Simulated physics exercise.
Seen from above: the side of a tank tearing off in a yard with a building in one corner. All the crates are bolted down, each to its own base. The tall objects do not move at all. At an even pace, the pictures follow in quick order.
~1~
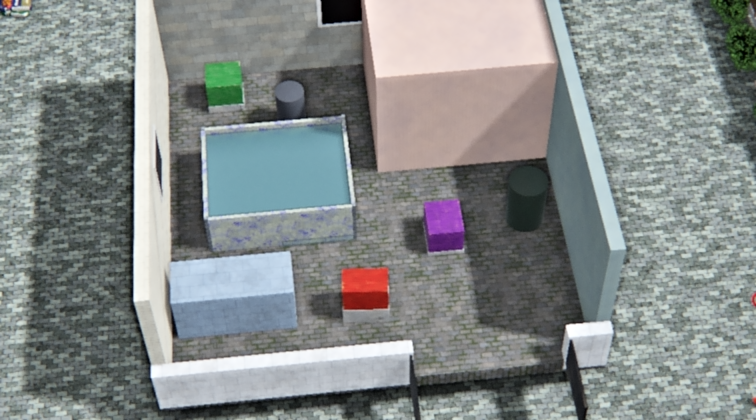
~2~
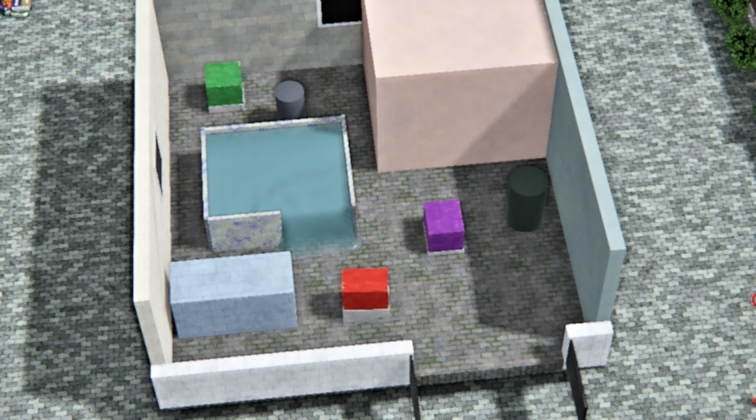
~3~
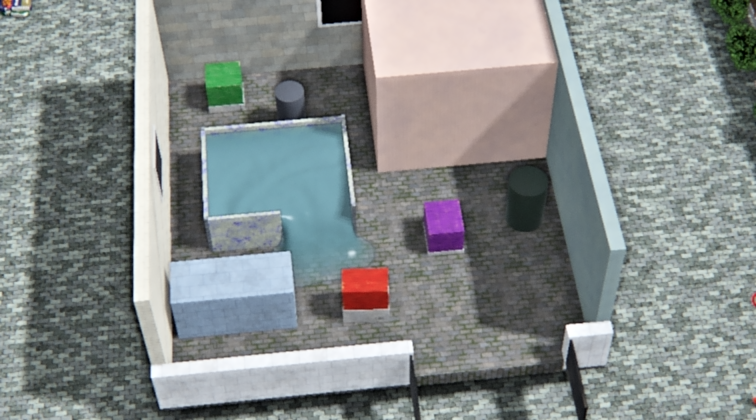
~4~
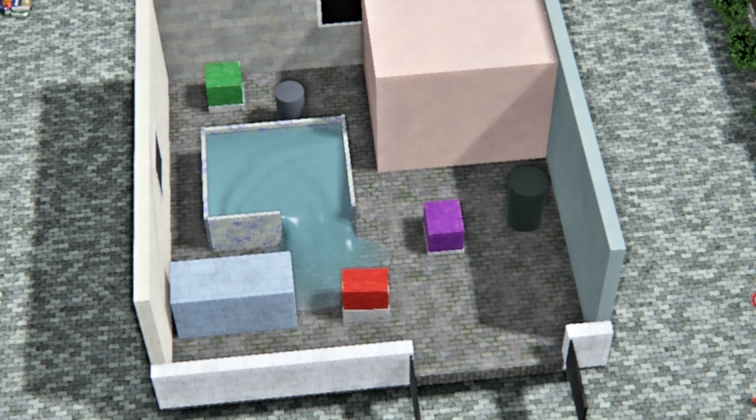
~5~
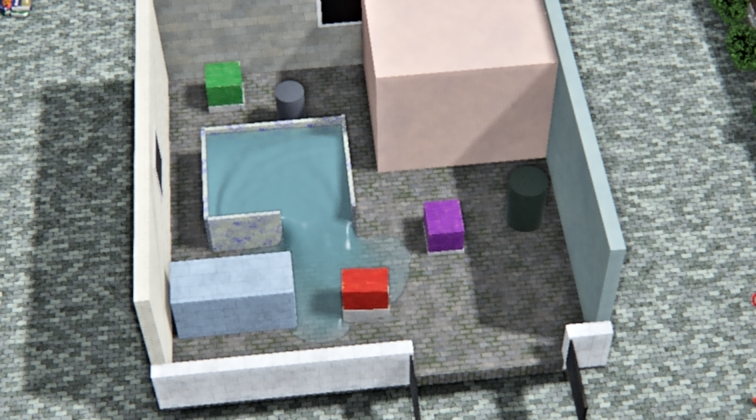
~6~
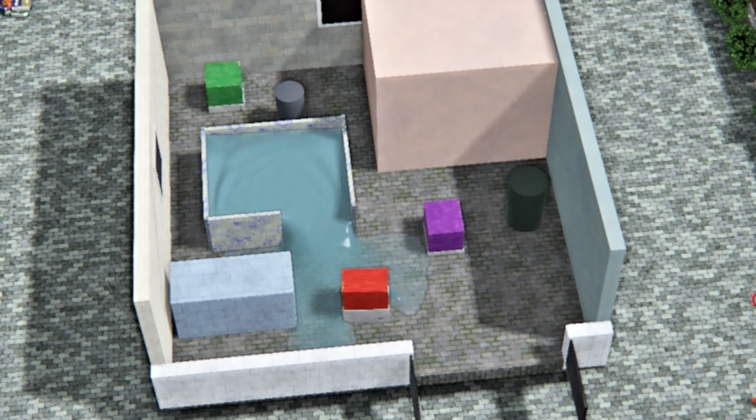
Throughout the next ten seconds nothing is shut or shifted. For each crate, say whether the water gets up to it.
The green crate is missed by the water, the purple crate is reached by the water, the red crate is reached by the water.
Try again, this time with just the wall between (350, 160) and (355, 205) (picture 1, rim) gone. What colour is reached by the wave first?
The crate marked purple.
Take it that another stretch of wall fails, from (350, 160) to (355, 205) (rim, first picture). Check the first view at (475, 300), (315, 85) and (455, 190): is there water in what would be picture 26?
Obs. 1: Sodden; obs. 2: Moisture-free; obs. 3: Sodden.
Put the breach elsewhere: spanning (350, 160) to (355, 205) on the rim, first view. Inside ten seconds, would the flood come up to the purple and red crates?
Observed: Purple crate is doused; red crate stays clear.
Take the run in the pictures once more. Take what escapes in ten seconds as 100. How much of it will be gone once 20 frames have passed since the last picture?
Around 15 % of the total, roughly.
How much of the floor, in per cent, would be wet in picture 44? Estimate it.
That comes to about 85 per cent.
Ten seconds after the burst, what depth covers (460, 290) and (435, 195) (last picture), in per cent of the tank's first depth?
Taking them in turn: 12 in a hundred, then 8 in a hundred.
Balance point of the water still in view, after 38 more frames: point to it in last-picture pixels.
Centre: Close to (356, 263).
A moment on, water covers 35 % of the floor; the green crate not reached, the purple crate water round its plinth, the red crate water round its plinth.
Next, water covers 55 % of the floor; the green crate not reached, the purple crate water round its plinth, the red crate water round its plinth.
Then, water covers 65 % of the floor; the green crate not reached, the purple crate water round its plinth, the red crate water round its plinth.
Later, water covers 85 % of the floor; the green crate water round its plinth, the purple crate water round its plinth, the red crate water round its plinth.
In the end, water covers 100 % of the floor; the green crate stayed above the water, the purple crate was topped, the red crate was topped.
